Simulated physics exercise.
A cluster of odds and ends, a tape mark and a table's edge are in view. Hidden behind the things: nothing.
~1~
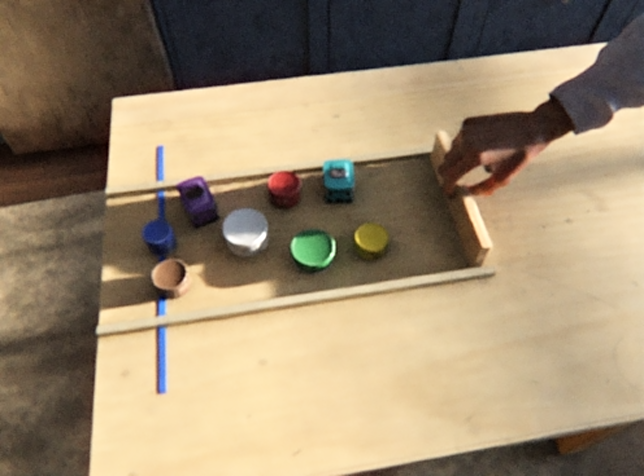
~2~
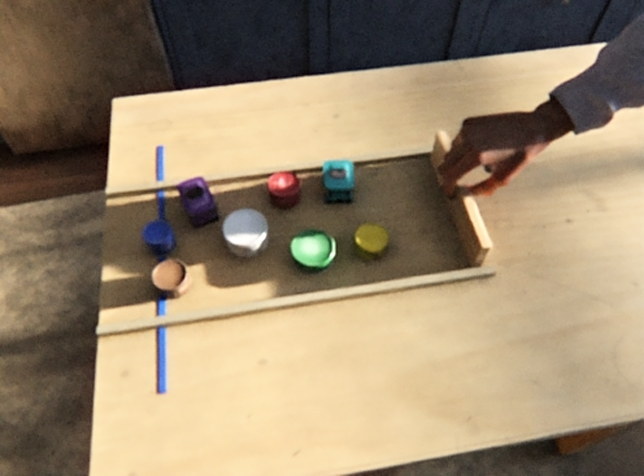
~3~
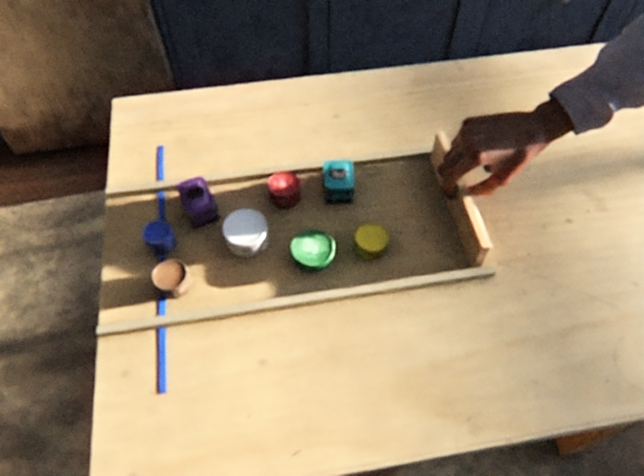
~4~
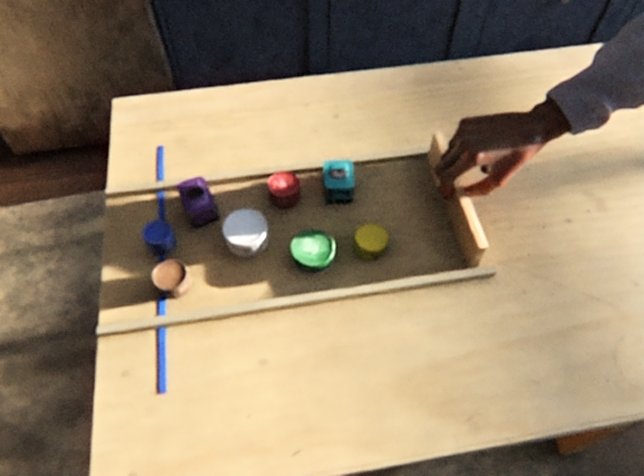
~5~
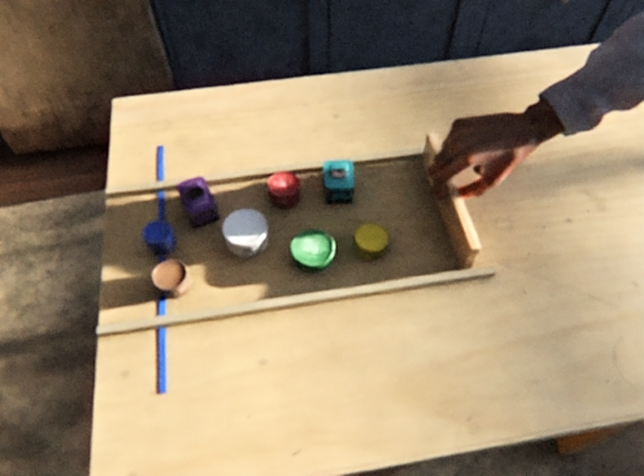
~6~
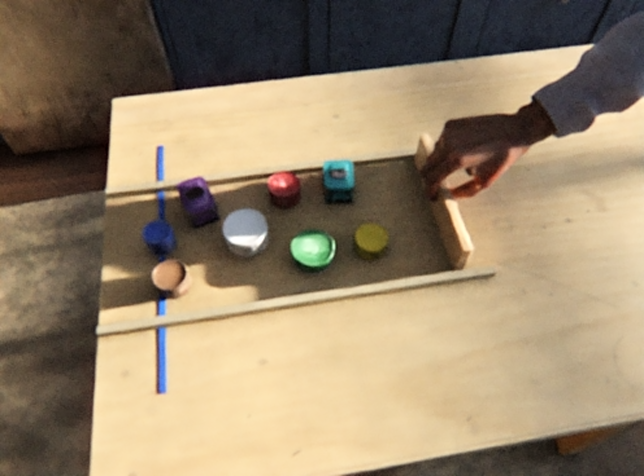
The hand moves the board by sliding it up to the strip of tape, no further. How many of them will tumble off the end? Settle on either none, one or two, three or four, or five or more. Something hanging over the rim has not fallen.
The number that falls off comes to one or two.
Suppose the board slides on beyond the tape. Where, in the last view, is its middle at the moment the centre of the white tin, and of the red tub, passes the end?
White tin: (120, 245); red tub: (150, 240).
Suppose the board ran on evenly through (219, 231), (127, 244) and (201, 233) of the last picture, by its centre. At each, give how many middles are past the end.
The counts would come out as 0, 5 and 0.
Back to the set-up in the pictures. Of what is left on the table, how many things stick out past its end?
4 in all.
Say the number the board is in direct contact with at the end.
That number would be 3.
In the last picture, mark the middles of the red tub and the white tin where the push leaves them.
Looks like one lands around (113, 212), and the other around (138, 243).
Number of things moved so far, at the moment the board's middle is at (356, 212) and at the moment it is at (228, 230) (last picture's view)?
Well, it's 3 at the first one and 7 at the second.
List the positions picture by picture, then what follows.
In the first picture, blue pot (160, 238); brown tub (172, 279); purple case (198, 202); board (458, 198); tape (162, 251).
In the second picture, brown tub (172, 279); white tin (246, 233).
In the third picture, purple case (198, 202); board (458, 198).
In the fourth picture, blue pot (160, 238); turquoise case (338, 182).
In the fifth picture, brown tub (172, 279); green tin (313, 252).
In the sixth picture, blue pot (160, 238); brown tub (172, 279); purple case (198, 202); board (441, 200); tape (162, 251).
Soon after, none off yet; blue pot at rest near (160, 238); brown tub at rest near (172, 279); purple case at rest near (198, 202).
In the end, the number that fall off is one or two; gone, purple case.
